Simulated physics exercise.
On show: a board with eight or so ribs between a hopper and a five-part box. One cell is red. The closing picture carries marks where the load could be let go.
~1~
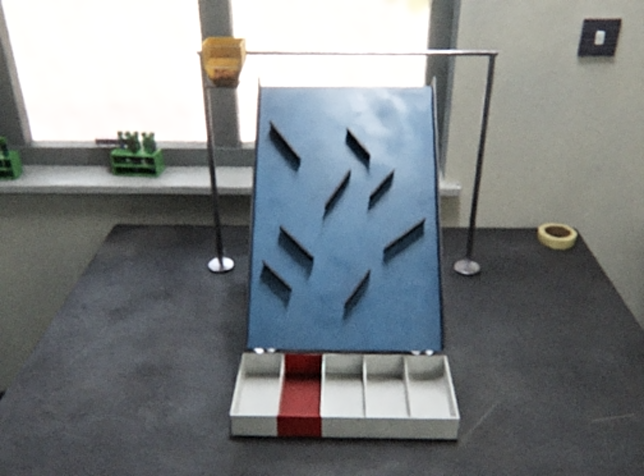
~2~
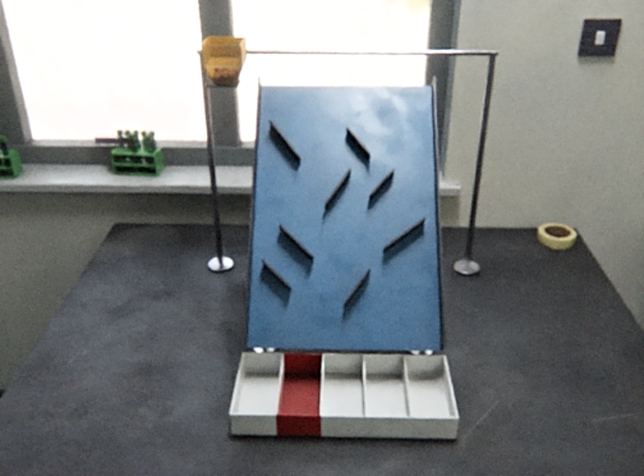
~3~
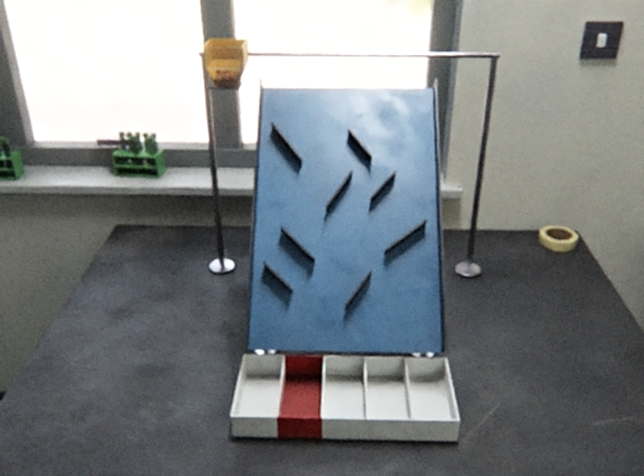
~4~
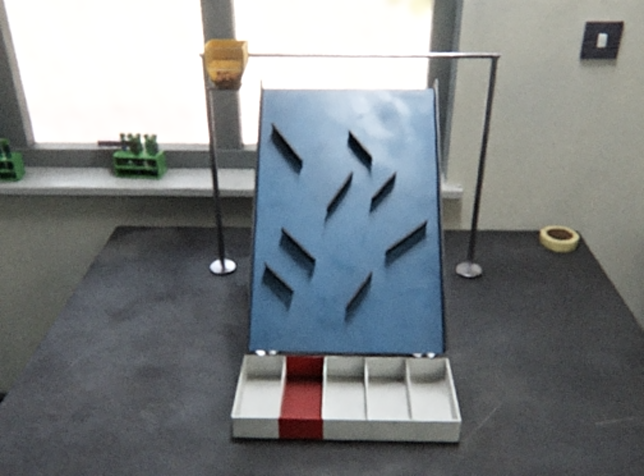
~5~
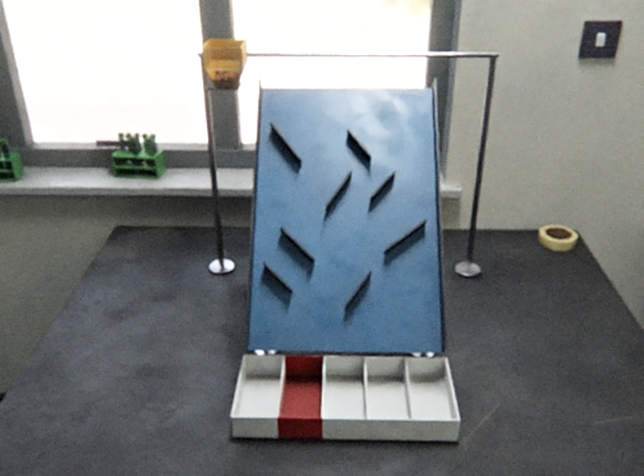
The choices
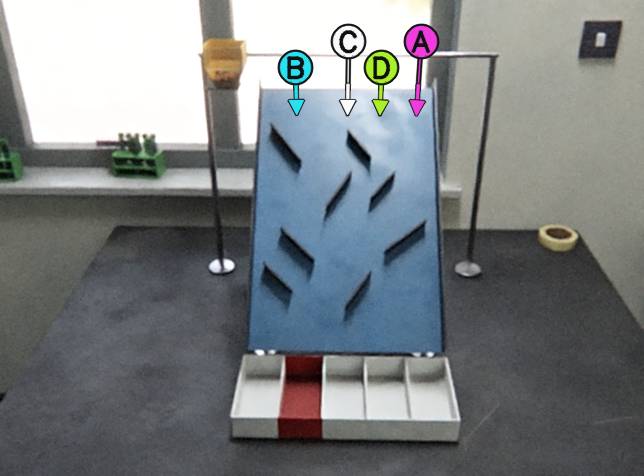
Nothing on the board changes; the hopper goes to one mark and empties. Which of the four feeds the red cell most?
It is D.
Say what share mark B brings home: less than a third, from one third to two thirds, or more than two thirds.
It is less than a third.
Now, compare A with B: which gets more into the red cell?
A.
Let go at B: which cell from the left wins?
The third from the left.
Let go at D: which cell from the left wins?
The second from the left.
On the marked copy, mark A meets the board at (416, 110); mark B meets the board at (296, 109); mark C meets the board at (347, 109); mark D meets the board at (380, 109).
For mark A, about half in the red cell, about half in other cells, a stray few outside the box.
For mark B, about a quarter in the red cell, most in other cells.
For mark C, about half in the red cell, about half in other cells.
For mark D, about two thirds in the red cell, about a quarter in other cells, a small part outside the box.
